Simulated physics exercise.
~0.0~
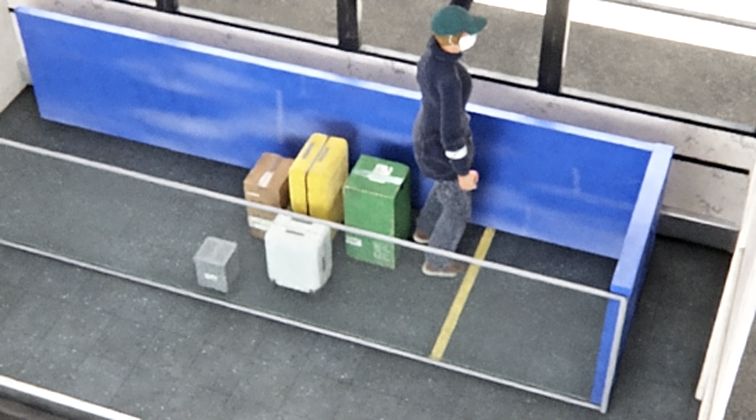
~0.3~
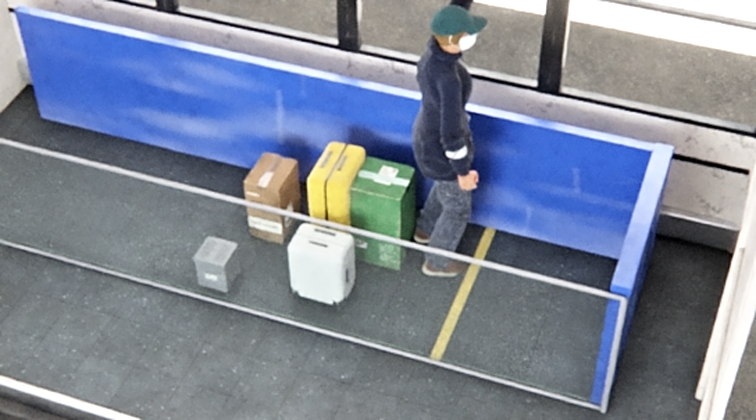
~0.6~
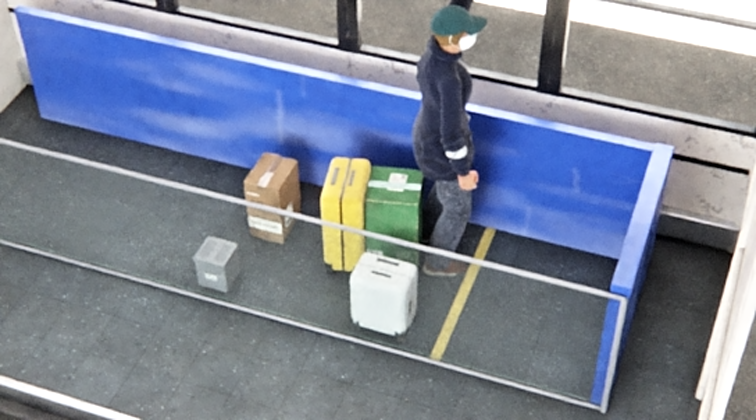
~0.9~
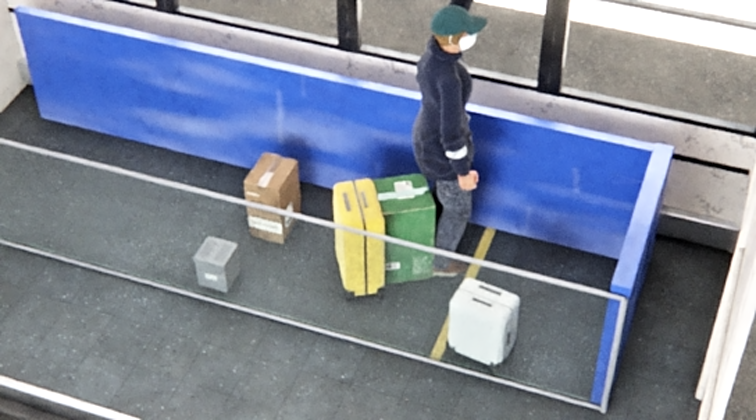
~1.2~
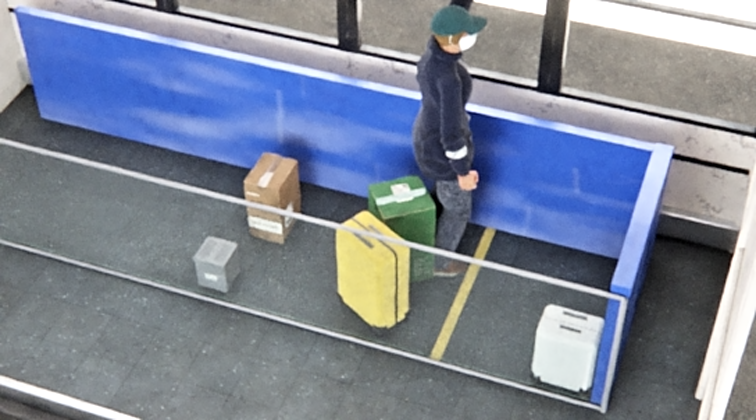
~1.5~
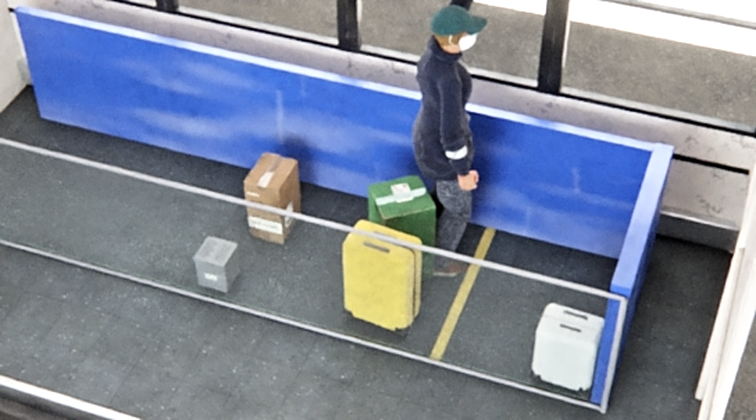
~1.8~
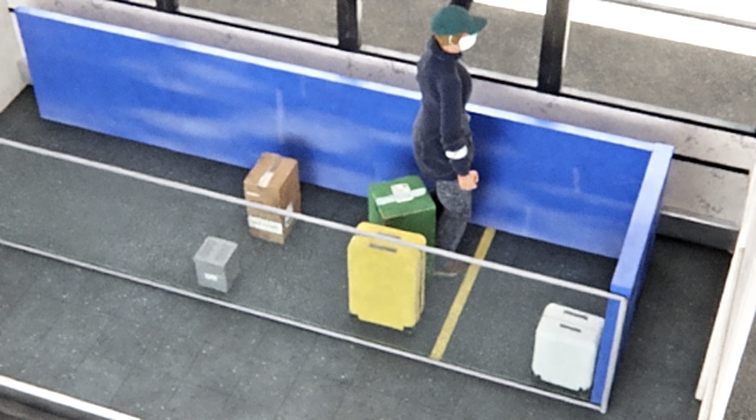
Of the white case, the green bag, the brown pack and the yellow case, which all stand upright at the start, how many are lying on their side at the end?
None of them are lying on their side, as all four are still upright at the end.
